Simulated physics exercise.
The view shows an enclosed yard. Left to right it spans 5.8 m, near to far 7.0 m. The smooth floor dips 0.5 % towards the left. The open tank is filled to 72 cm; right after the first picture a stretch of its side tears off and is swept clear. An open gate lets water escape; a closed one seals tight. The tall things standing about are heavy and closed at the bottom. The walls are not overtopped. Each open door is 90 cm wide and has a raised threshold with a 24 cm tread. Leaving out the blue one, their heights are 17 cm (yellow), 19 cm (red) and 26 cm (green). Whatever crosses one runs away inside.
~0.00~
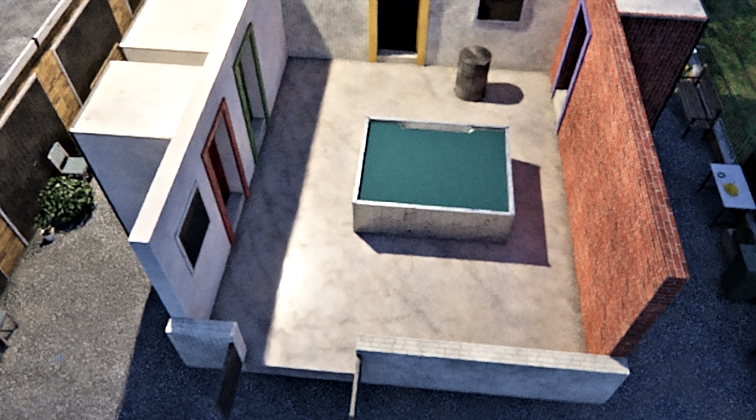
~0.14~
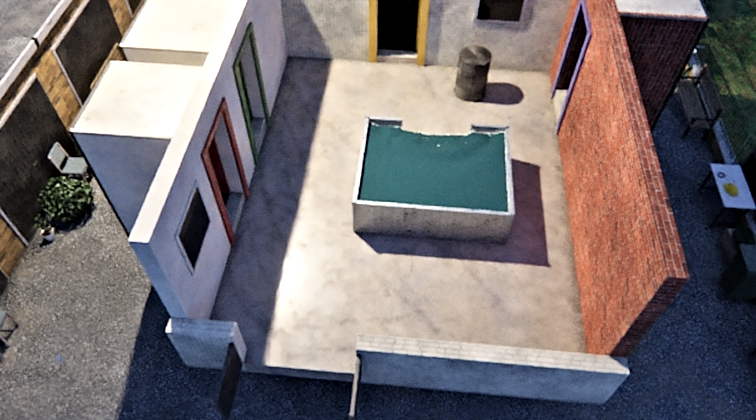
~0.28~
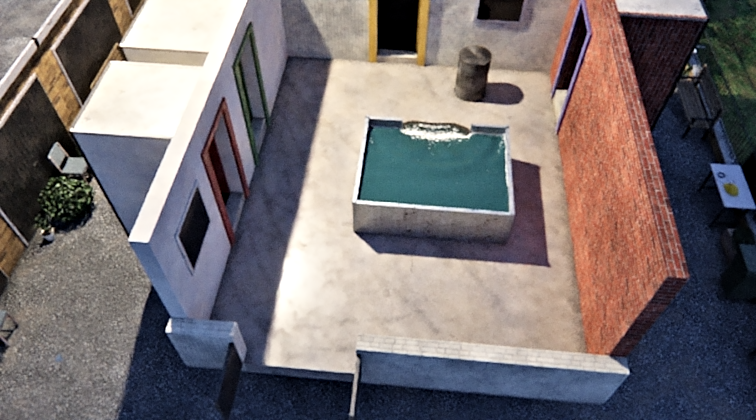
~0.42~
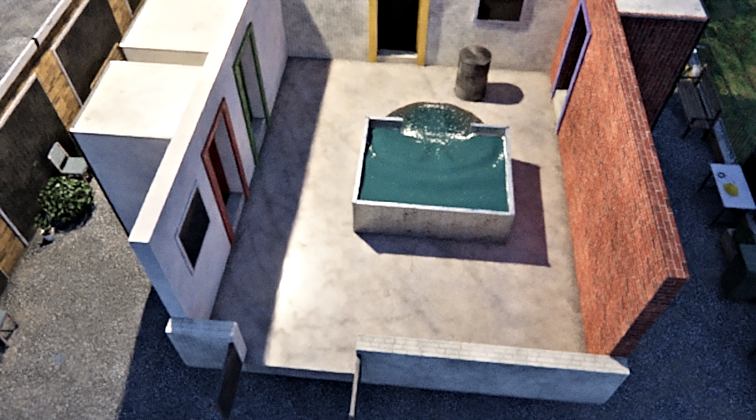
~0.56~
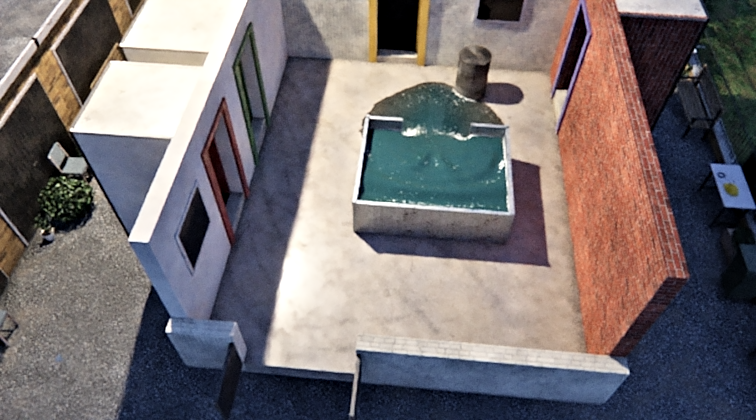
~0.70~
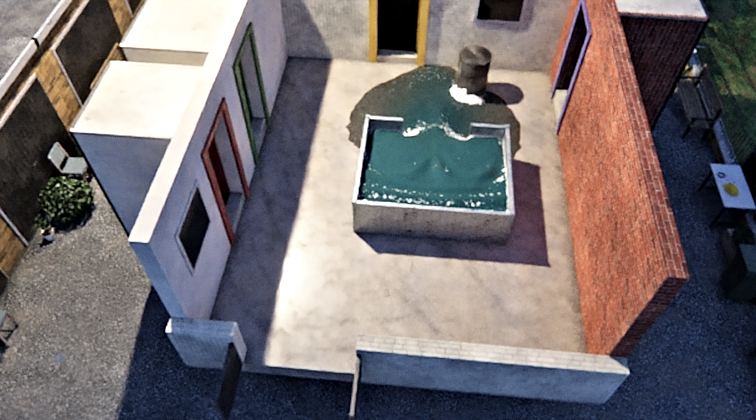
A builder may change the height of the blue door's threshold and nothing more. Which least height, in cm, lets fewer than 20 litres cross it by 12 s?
At least 19 cm or so.
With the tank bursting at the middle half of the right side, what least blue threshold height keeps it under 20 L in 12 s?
Then roughly 9.0 cm.
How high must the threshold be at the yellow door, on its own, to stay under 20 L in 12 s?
About 30 cm at yellow.
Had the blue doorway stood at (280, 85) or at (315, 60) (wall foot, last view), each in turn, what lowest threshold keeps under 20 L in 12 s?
Roughly 20 and 22 cm.
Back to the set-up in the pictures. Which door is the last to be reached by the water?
The red one.
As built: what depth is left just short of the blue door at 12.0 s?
Roughly 5.0 cm deep.
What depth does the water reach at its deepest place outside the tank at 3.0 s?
About 36 cm.
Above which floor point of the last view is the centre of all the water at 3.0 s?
Around (427, 138).
After 1.4 s water covers 25 % of the floor, deepest (47 cm) near (433, 69); 2 cm at the blue door, 0 litres in over its 26 cm threshold.
After 3.0 s water covers 35 % of the floor, deepest (36 cm) near (296, 61); 21 cm at the blue door, 0 litres in over its 26 cm threshold.
After 12.0 s water covers 100 % of the floor, deepest (14 cm) near (203, 344); 5 cm at the blue door, 1 litre in over its 26 cm threshold.
At the blue door as built, the water arrived by 1.4 s and peaked near 23 cm at 2.6 s.
With a threshold of 15.5 cm, 47 litres would have come in within the 12 s; with 21 cm, 9 litres. So under 20 litres takes about 19 cm.
